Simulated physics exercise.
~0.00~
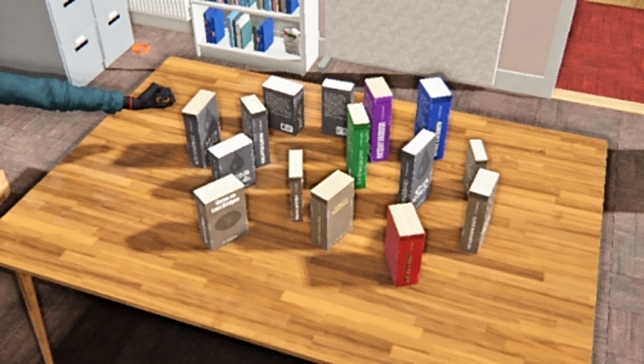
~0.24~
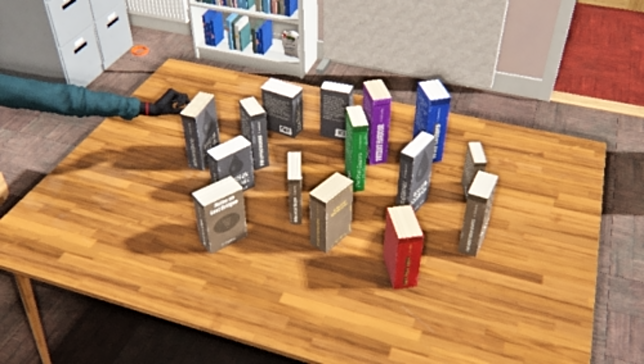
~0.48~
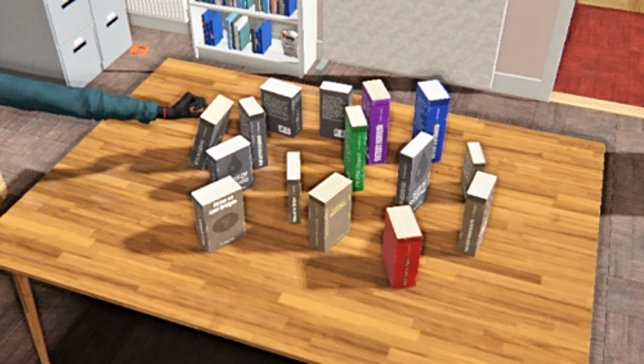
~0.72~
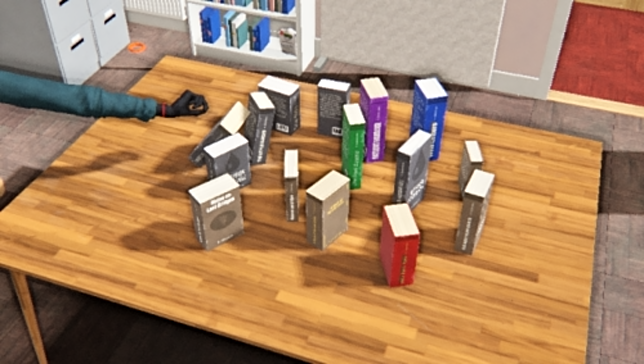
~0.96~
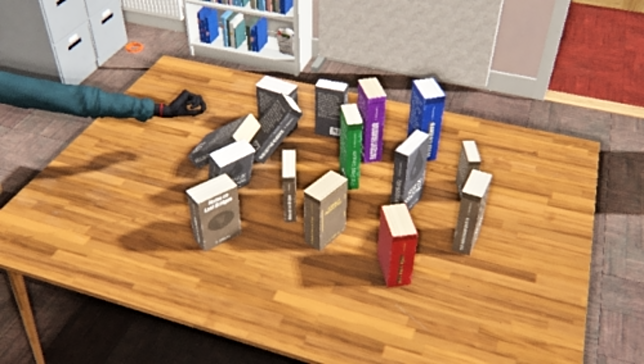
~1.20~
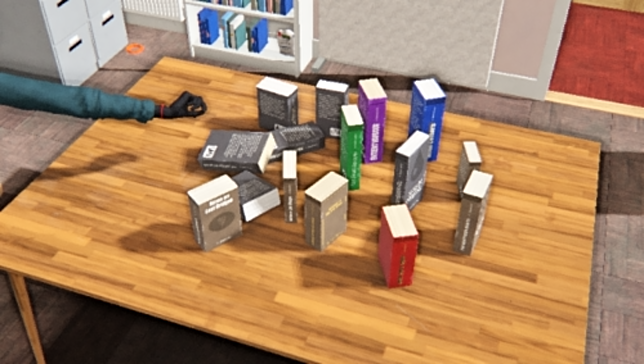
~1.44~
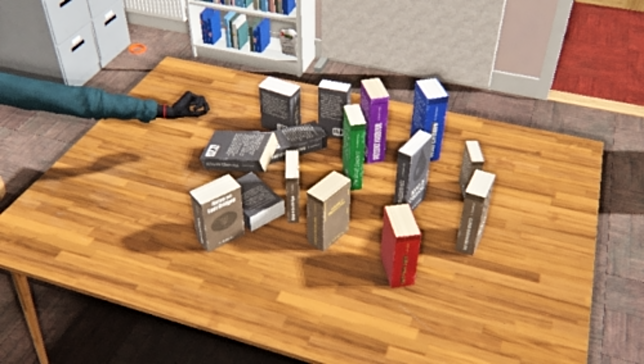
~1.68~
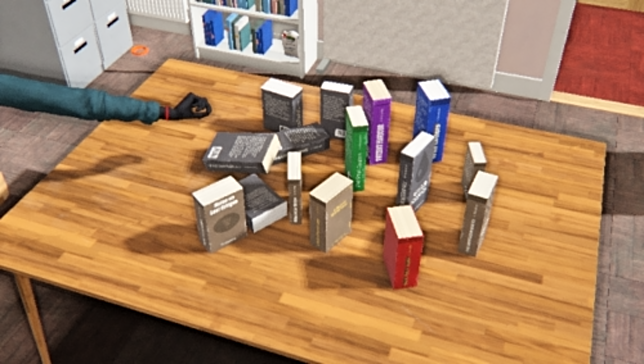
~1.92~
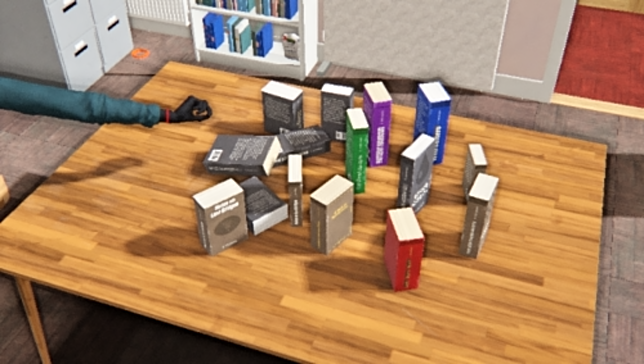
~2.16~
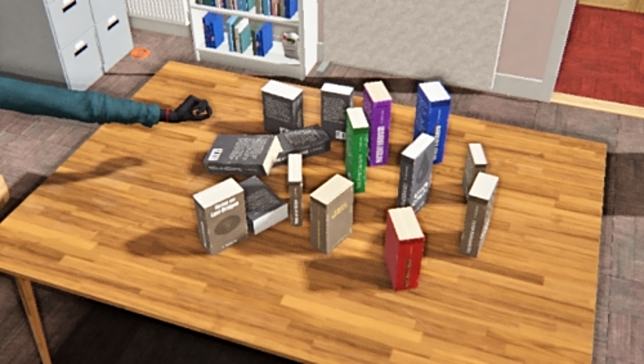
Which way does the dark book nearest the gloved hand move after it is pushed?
It moves to the right, tipping away from the hand until it comes down among its neighbours.
